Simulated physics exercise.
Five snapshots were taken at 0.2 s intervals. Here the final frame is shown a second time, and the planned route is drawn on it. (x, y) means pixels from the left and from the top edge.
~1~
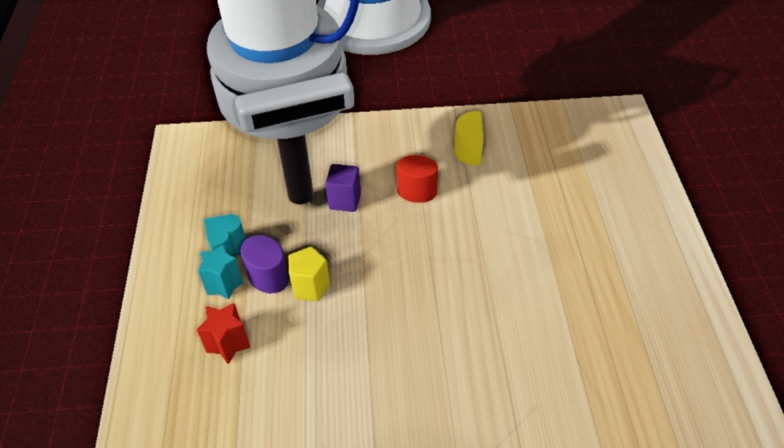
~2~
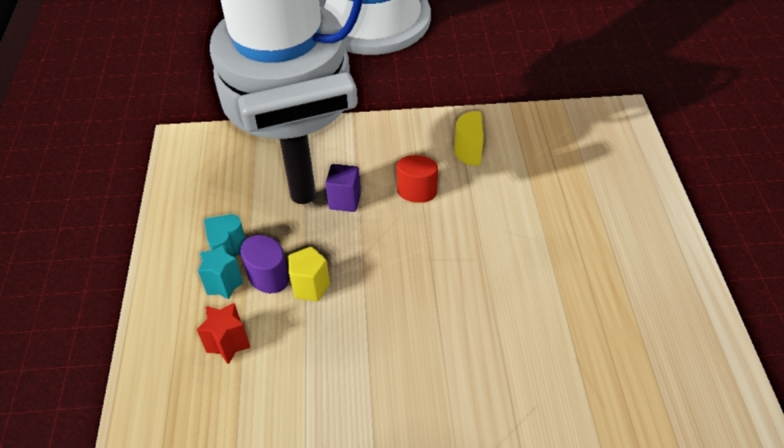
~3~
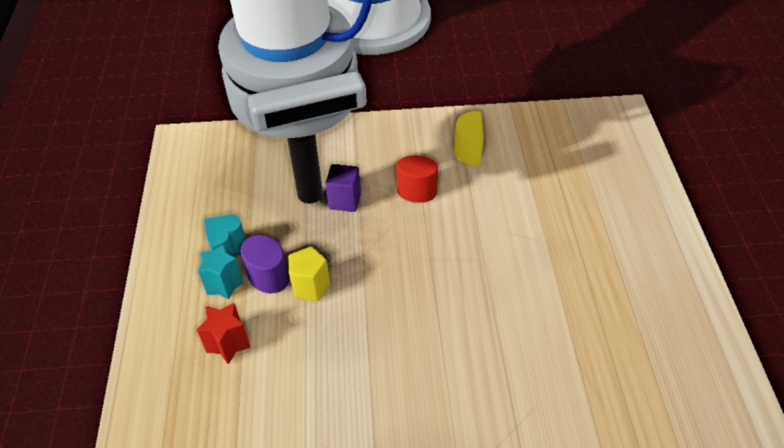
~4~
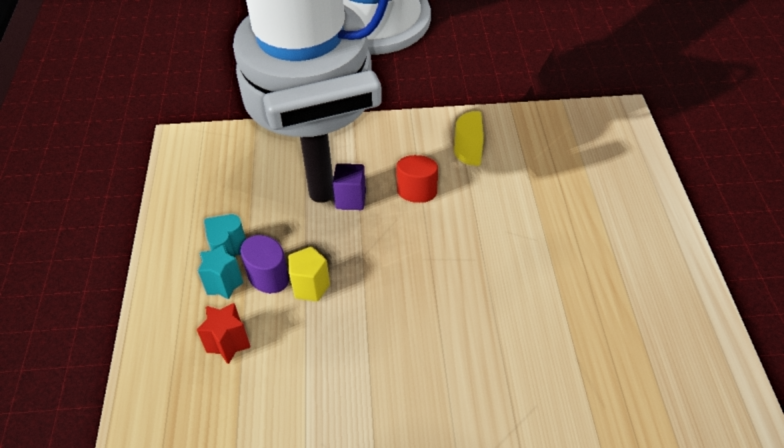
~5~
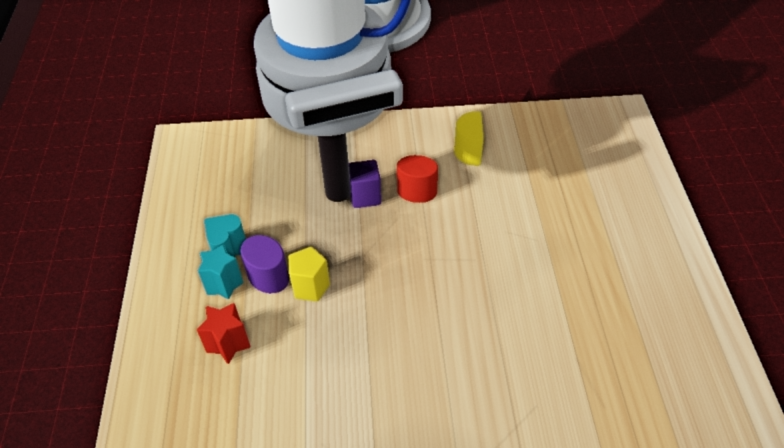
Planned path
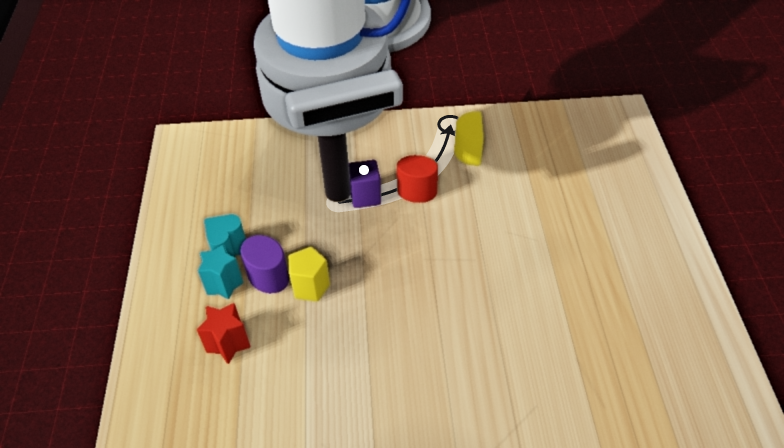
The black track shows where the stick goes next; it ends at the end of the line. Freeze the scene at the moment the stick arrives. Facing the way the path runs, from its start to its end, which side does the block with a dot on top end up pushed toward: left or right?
My answer: Right.
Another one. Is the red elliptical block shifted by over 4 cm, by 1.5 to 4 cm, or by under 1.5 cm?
My prediction: Over 4 cm.
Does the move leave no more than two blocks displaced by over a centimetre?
Yes, I think so.
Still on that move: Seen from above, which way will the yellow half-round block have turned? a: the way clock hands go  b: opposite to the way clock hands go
My answer is option b.
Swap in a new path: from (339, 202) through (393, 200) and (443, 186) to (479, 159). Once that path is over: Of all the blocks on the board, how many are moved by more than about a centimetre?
Expect three or more.
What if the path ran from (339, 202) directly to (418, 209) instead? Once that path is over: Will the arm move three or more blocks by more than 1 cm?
I expect not.
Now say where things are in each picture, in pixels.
In the first picture, stick tip at (301, 195); block tops, purple square block at (342, 174); red elliptical block at (417, 165); yellow half-round block at (471, 124).
In the second picture, stick at (303, 195); blocks unchanged.
In the third picture, stick at (310, 194); blocks unchanged.
In the fourth picture, stick at (322, 194); purple square block at (348, 173).
In the fifth picture, stick at (338, 193); purple square block at (364, 170); red elliptical block at (417, 165); yellow half-round block at (471, 124).
Path on the board, from (339, 202) via (396, 190) and (436, 161), ending at (451, 124); the dot is on the purple square block.
On the path given first. One third of the way, stick at (396, 180); purple square block at (423, 157); red elliptical block at (458, 159).
Two thirds of the way, stick at (436, 151); purple square block at (463, 141), turned 40° clockwise; red elliptical block at (491, 158), turned 40° clockwise; yellow half-round block at (476, 122), turned 25° anticlockwise.
At the end, stick at (451, 115); purple square block at (463, 141), turned 40° clockwise; red elliptical block at (491, 158), turned 40° clockwise; yellow half-round block at (476, 122), turned 25° anticlockwise.
